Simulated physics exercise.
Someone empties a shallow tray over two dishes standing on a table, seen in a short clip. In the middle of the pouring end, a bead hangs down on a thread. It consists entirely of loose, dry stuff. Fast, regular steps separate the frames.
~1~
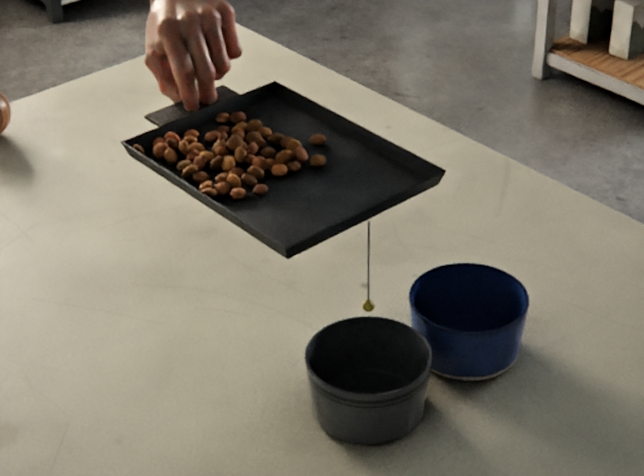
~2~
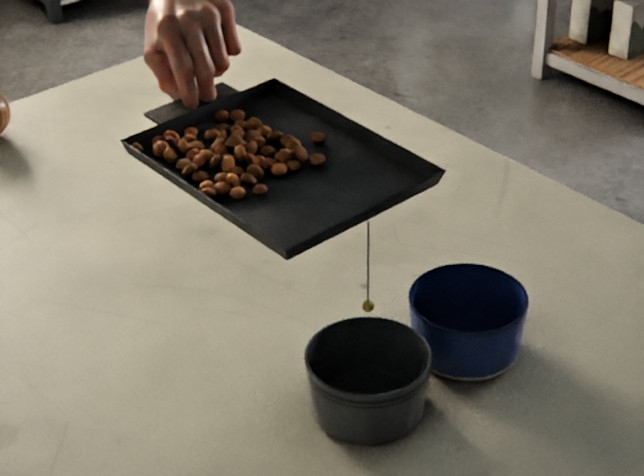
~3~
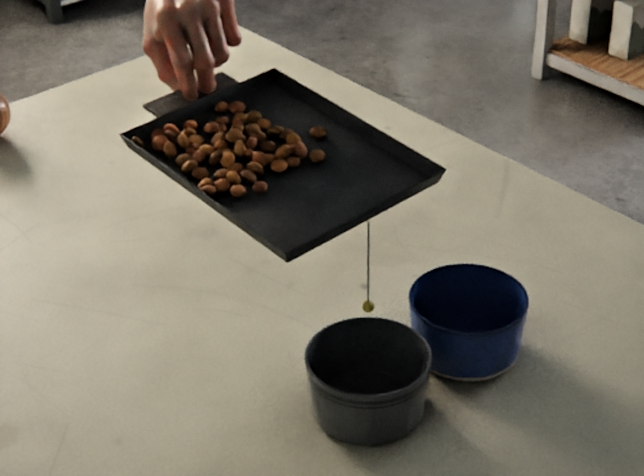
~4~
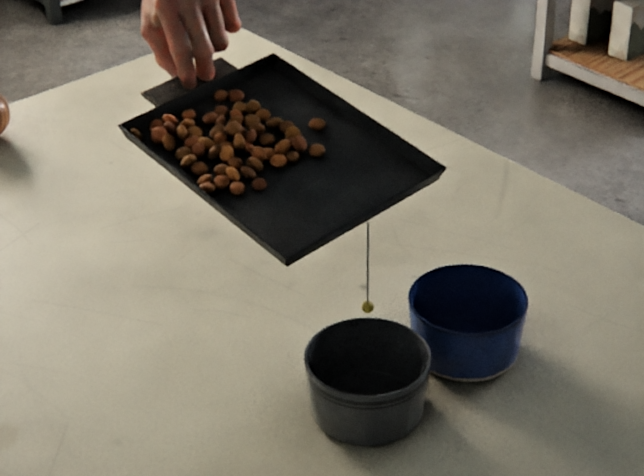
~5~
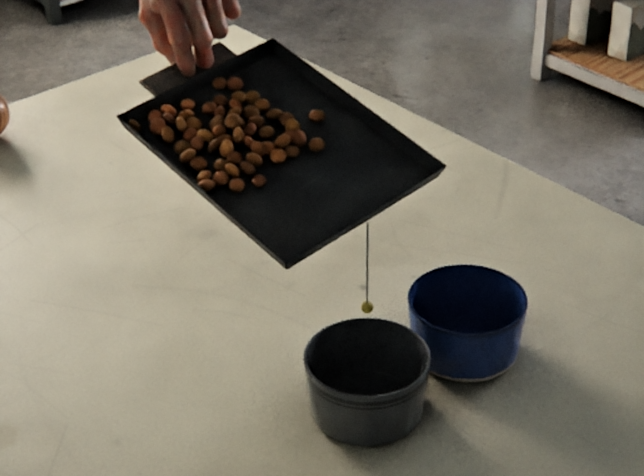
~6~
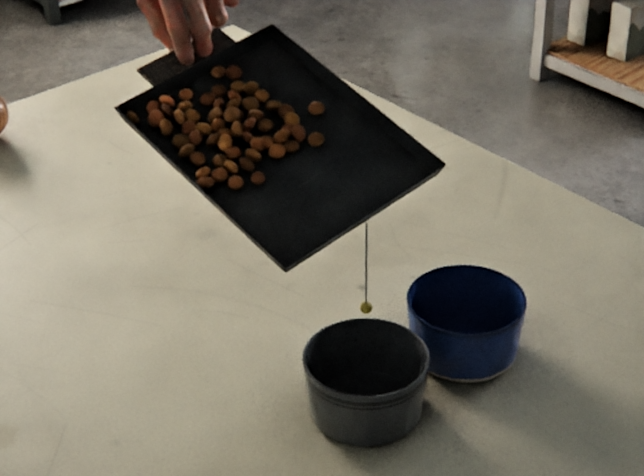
We see a hand holding a dark shallow tray of brown kibble above a grey dish and a blue dish, a bead hanging beneath; the hand gradually tilts the tray, its near left corner dipping slightly.
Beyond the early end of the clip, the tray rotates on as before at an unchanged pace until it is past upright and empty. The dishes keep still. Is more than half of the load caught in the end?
No. Most gets spilled.
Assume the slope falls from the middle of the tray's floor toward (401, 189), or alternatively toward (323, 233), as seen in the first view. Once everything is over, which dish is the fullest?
For the first slope the righthand dish, for the second the lefthand dish.
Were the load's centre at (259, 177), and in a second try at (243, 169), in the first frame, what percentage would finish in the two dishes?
The first start gives 40 percent and the second 40 percent.
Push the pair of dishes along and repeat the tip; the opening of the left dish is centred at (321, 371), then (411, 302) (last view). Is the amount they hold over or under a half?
First try: Higher than half; second try: Lower than half.
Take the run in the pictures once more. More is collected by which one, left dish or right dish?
It's the left of the two that is fuller.
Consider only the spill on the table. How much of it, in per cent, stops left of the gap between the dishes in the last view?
I'd put it at close to 90 per cent.
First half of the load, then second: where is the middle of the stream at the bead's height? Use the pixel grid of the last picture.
About (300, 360), and after that about (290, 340).
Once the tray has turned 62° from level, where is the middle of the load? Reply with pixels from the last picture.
The middle of the pieces lands at roughly (290, 256).
Soon, tray tipped steeply; about two thirds on the tray; a small part in the left dish; a small part outside both; about a quarter in the air.
A while on, tray tipped past a quarter turn; about a third in the left dish; about two thirds outside both; a stray few in the air.
Towards the end, tray tipped past a quarter turn; about a quarter in the left dish; about two thirds outside both.
Finally, tray tipped past a quarter turn; about a quarter in the left dish; none in the right dish; about two thirds outside both.
